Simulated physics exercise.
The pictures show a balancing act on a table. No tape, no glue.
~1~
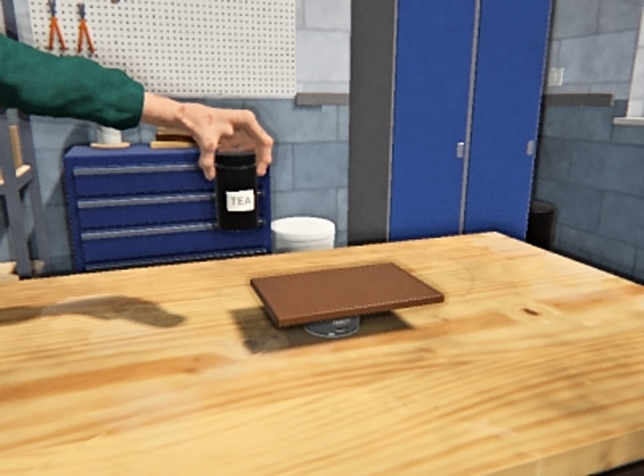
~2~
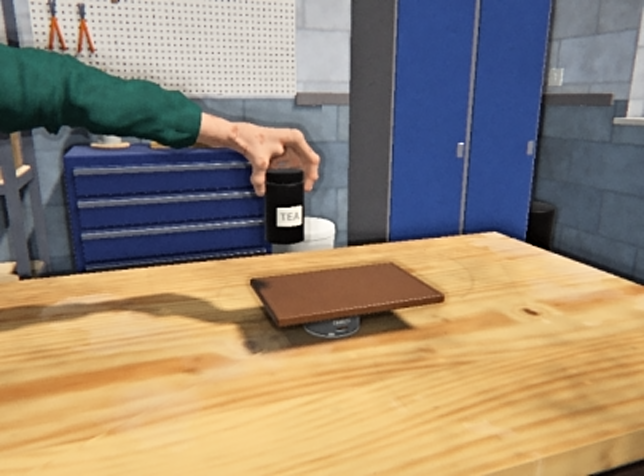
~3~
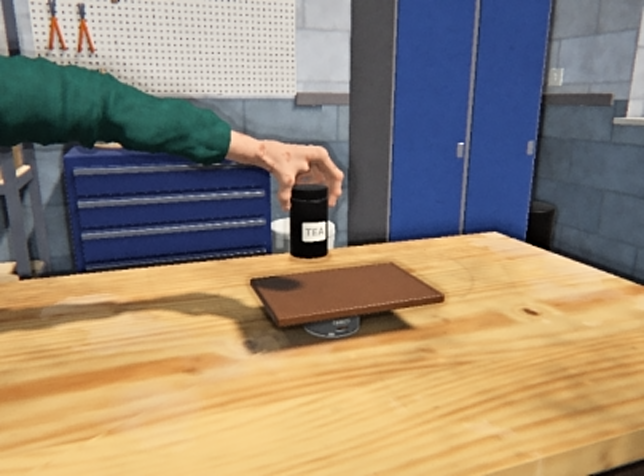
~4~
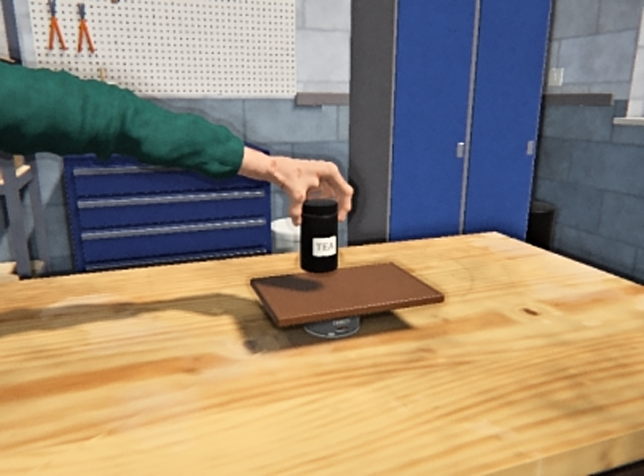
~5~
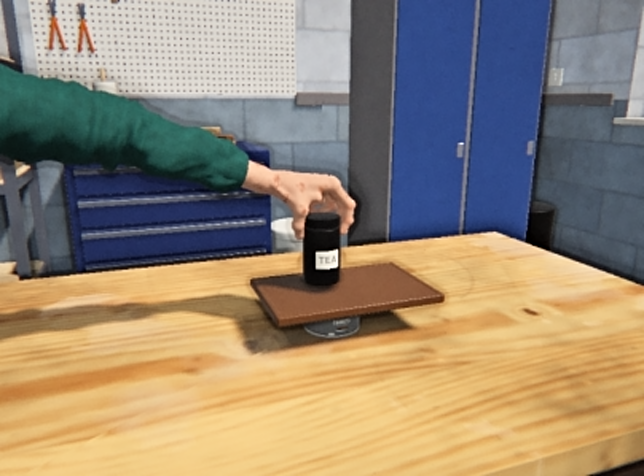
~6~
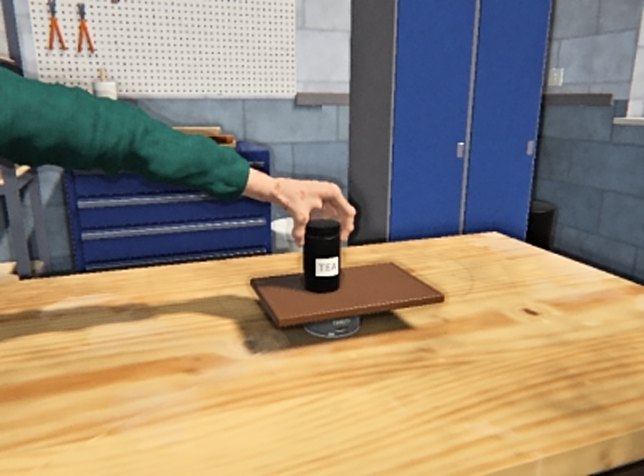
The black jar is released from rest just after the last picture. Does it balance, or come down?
In the end the stack keeps its balance.
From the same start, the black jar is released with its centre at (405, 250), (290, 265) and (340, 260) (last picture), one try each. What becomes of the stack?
In the first case it comes apart; in the second case it stays up; in the third case it holds.
Then, 0.20 s past the last view, nothing moves.
Then, 0.40 s past the last view, black jar resting near (322, 256).
Finally, all 3 still in place. Final places as the last picture's camera would see them, black jar near (322, 256). The stack holds.
